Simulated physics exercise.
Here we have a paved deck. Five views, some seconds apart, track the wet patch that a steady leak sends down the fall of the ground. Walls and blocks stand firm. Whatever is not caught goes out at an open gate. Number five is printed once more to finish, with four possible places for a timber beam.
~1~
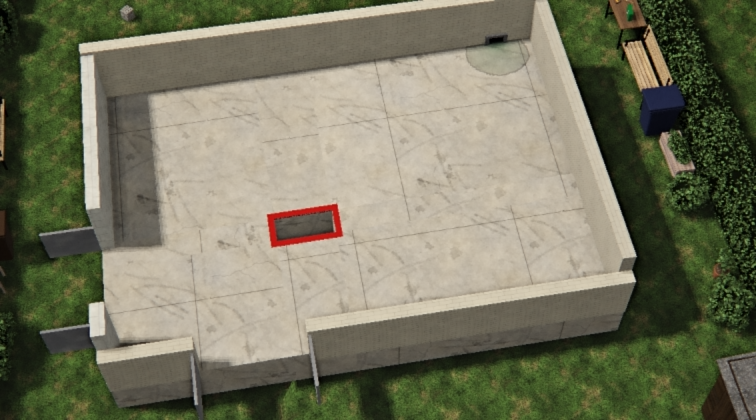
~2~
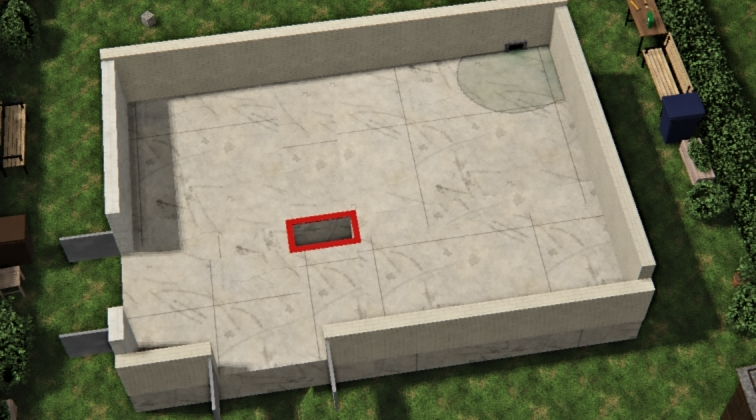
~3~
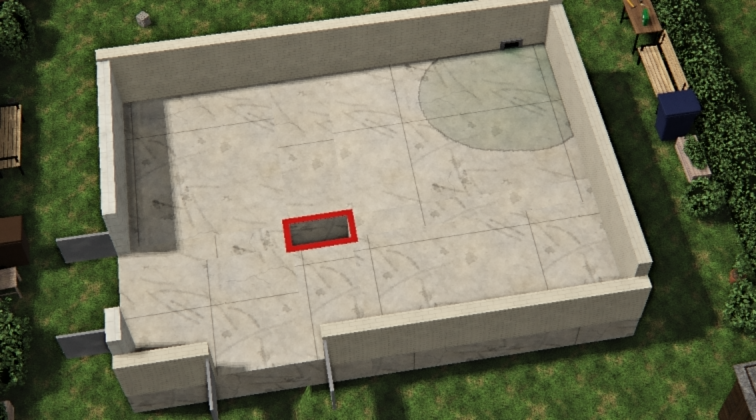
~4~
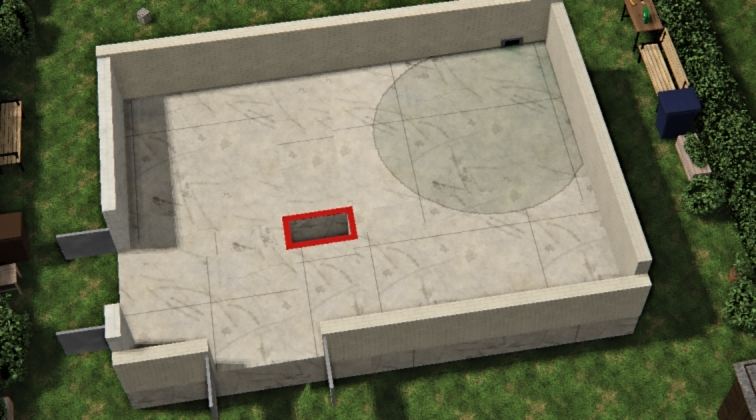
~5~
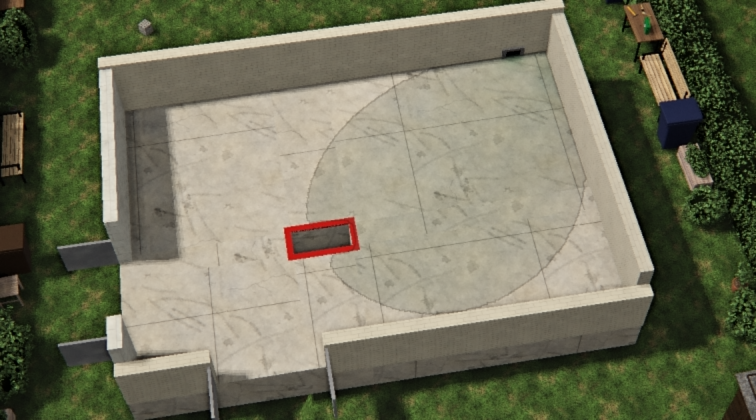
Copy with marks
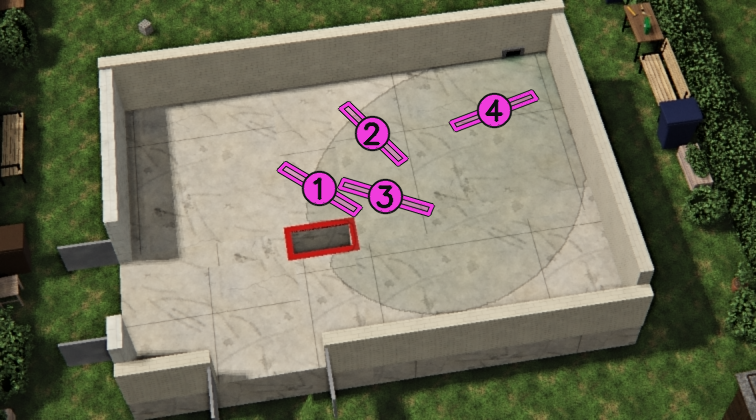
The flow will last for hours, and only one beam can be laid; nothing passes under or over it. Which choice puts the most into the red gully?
It is 4.
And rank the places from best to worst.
Best to worst: 4, 2, 1, 3.
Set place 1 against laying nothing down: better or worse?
Worse.
In magenta, 1 from (282, 167) to (357, 211); 2 from (344, 106) to (402, 161); 3 from (341, 183) to (430, 210); 4 from (453, 126) to (534, 95).
Choosing 1, about 12 % of the stream goes into the red gully, about 87 % out by the gates.
Choosing 2, about 17 % of the stream goes into the red gully, about 78 % out by the gates.
Choosing 3, about 3 % of the stream goes into the red gully, about 96 % out by the gates.
Choosing 4, about 25 % of the stream goes into the red gully, about 74 % out by the gates.
